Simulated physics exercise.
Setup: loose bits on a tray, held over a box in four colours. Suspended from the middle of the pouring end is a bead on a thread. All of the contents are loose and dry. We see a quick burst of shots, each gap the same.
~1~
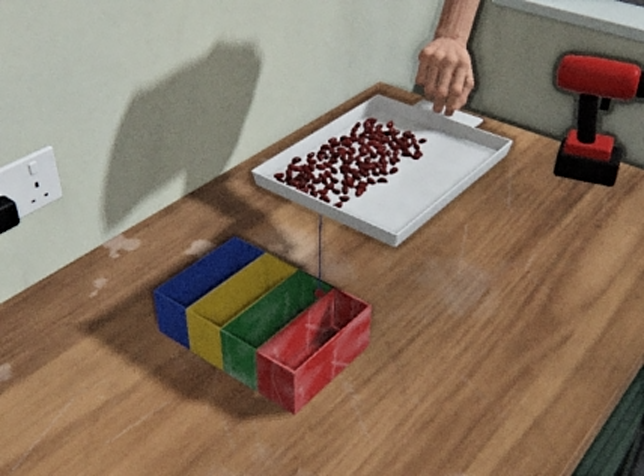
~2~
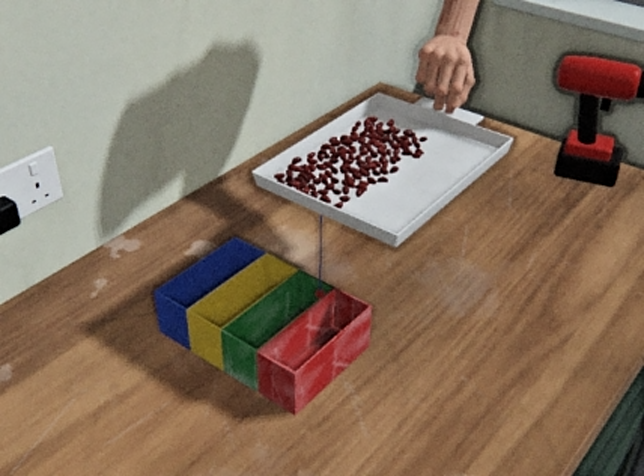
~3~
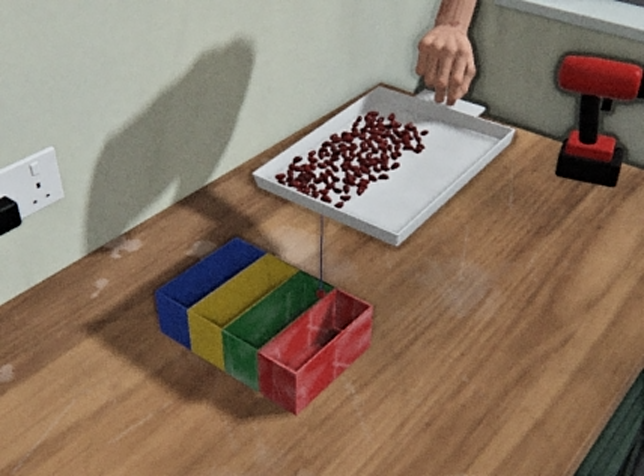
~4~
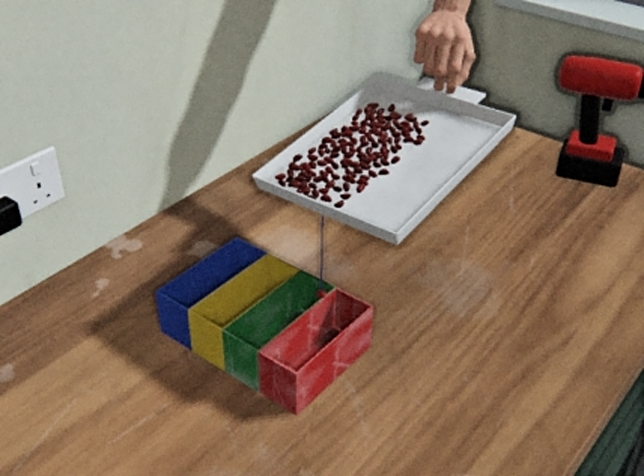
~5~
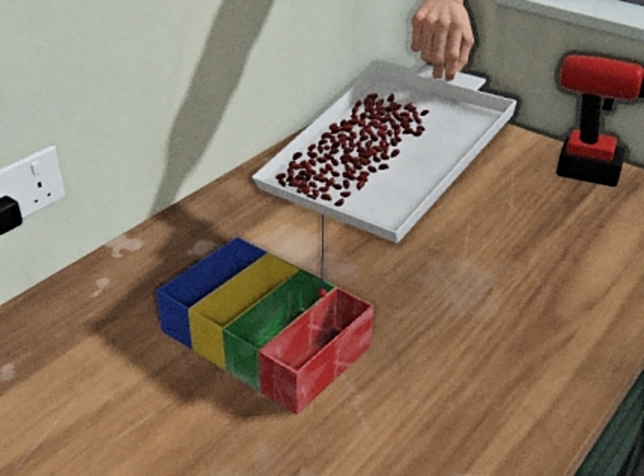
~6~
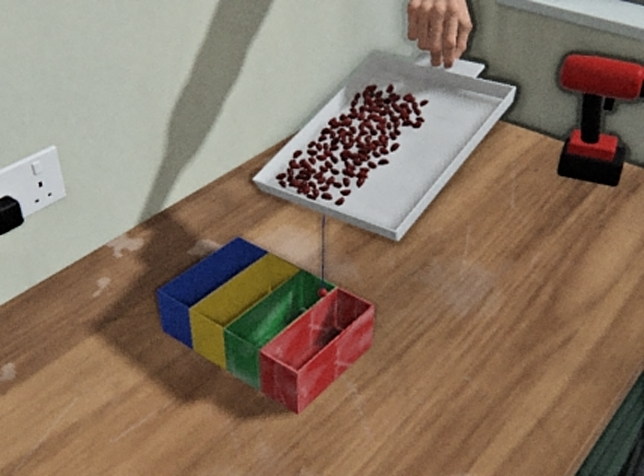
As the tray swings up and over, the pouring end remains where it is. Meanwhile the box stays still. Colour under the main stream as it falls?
Yellow, I would say.
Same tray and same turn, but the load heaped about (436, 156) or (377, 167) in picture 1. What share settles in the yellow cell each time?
40 % and 40 %.
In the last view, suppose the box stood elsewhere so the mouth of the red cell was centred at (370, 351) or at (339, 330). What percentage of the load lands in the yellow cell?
In the first position around 30 percent, in the second around 60 percent.
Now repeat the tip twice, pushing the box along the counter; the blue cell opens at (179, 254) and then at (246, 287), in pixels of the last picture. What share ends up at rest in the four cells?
90 %, 100 %.
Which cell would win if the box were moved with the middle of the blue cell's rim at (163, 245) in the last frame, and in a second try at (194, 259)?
Result 1: Red. Result 2: The cell in green.
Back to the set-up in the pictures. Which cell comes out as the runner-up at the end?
Ranked number two: Green.
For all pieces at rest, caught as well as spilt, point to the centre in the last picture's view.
Last view, centre at rest - approx. (253, 332).
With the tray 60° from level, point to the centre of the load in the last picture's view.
Centre estimate: (308, 154).
Soon after the last picture, tray tipped steeply; nearly all on the tray; a stray few falling or outside the box.
A little later, tray tipped right over; nearly all on the tray; a stray few in the green cell; a stray few in the blue cell; a stray few falling or outside the box.
Later still, tray tipped past a quarter turn; about half in the yellow cell; about a quarter in the green cell; a small part in the red cell; a small part in the blue cell; a stray few falling or outside the box.
At rest, tray tipped past a quarter turn; about half in the yellow cell; about a quarter in the green cell; a small part in the red cell; a small part in the blue cell; a stray few outside the box.
